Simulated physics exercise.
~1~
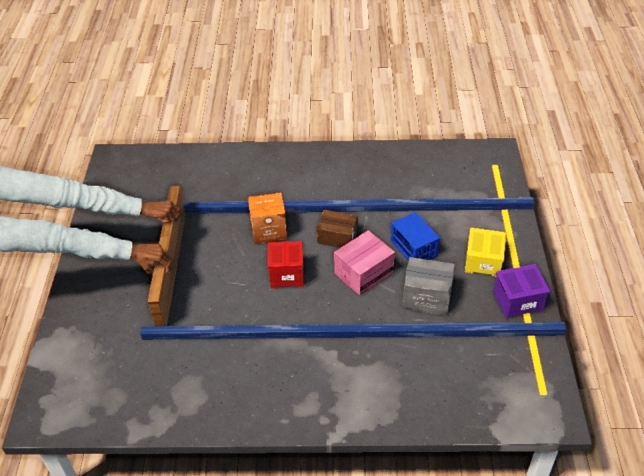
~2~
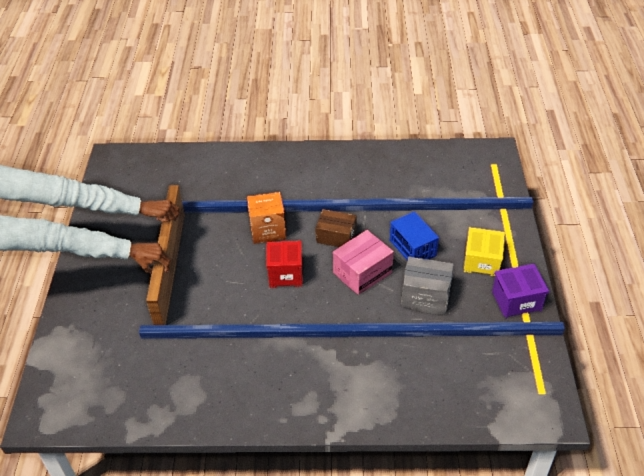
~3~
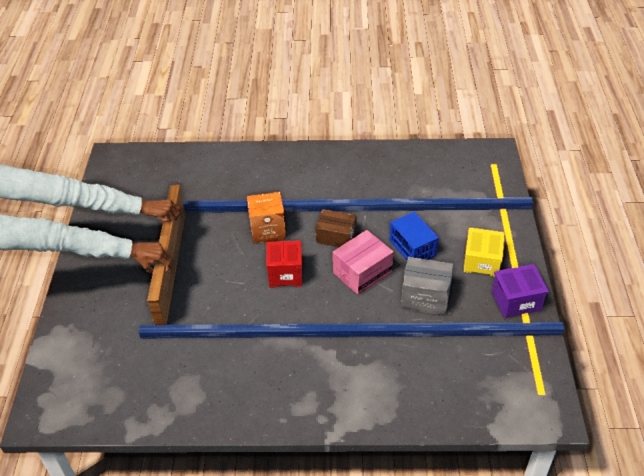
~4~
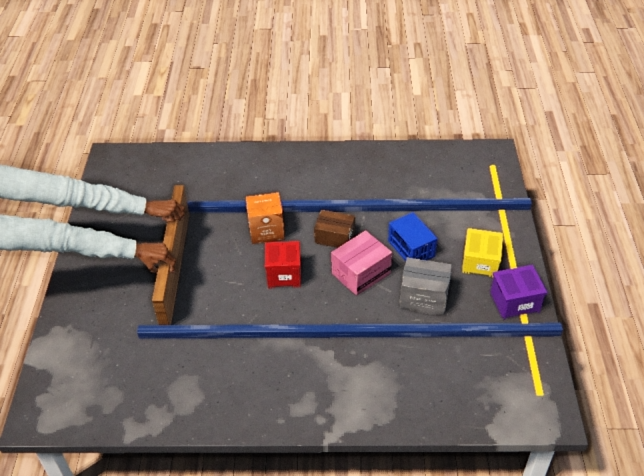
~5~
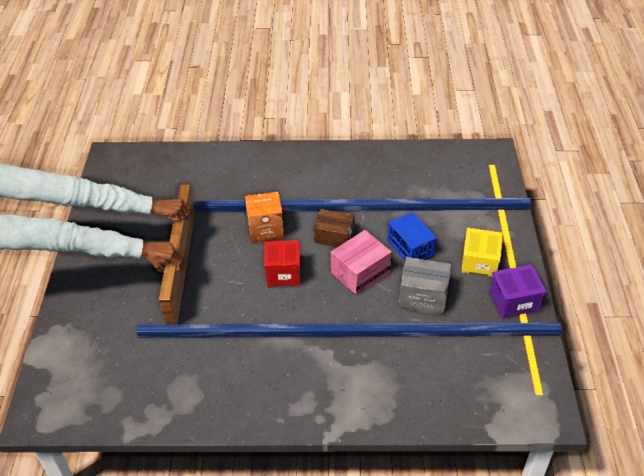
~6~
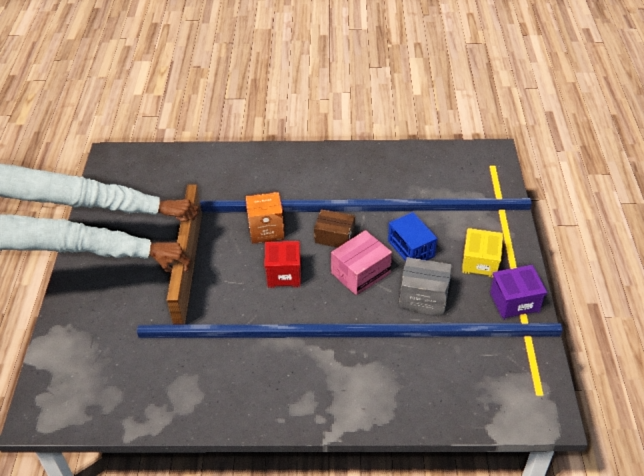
On a dark tabletop above a wood floor, two hands inching a wooden plank rightward between blue rails, coloured boxes staying still.
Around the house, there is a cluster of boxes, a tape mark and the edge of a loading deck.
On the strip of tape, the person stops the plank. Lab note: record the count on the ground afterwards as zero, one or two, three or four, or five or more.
Count on ground: Five or more.
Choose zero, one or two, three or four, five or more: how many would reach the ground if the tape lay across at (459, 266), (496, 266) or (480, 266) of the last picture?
In the order of the places given: One or two; five or more; 1 or 2.
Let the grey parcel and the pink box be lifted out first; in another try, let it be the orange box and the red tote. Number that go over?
In order, the numbers are 2 and 3.
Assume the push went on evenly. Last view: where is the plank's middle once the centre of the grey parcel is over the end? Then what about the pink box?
The middle is at (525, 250) when it's the grey parcel, and at (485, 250) when it's the pink box.
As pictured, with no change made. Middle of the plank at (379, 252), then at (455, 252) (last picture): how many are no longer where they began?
First 7, then 8.
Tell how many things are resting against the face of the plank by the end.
3 in contact.
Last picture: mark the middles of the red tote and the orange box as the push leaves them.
Okay, so first (534, 263), and next (525, 218).
A little later, none off yet; purple tote at rest near (517, 292); yellow tote at rest near (482, 253); grey parcel at rest near (425, 287).
Next, none off yet; purple tote at rest near (517, 292); yellow tote shifted a little near (499, 254); grey parcel shifted a little near (451, 294).
Later still, none off yet; purple tote moving near (520, 293); yellow tote tilted a little near (555, 265); grey parcel shifted about its own width near (480, 298).
When it is over, the number that fall off is five or more; down, brown parcel, pink box, blue crate, yellow tote and purple tote.
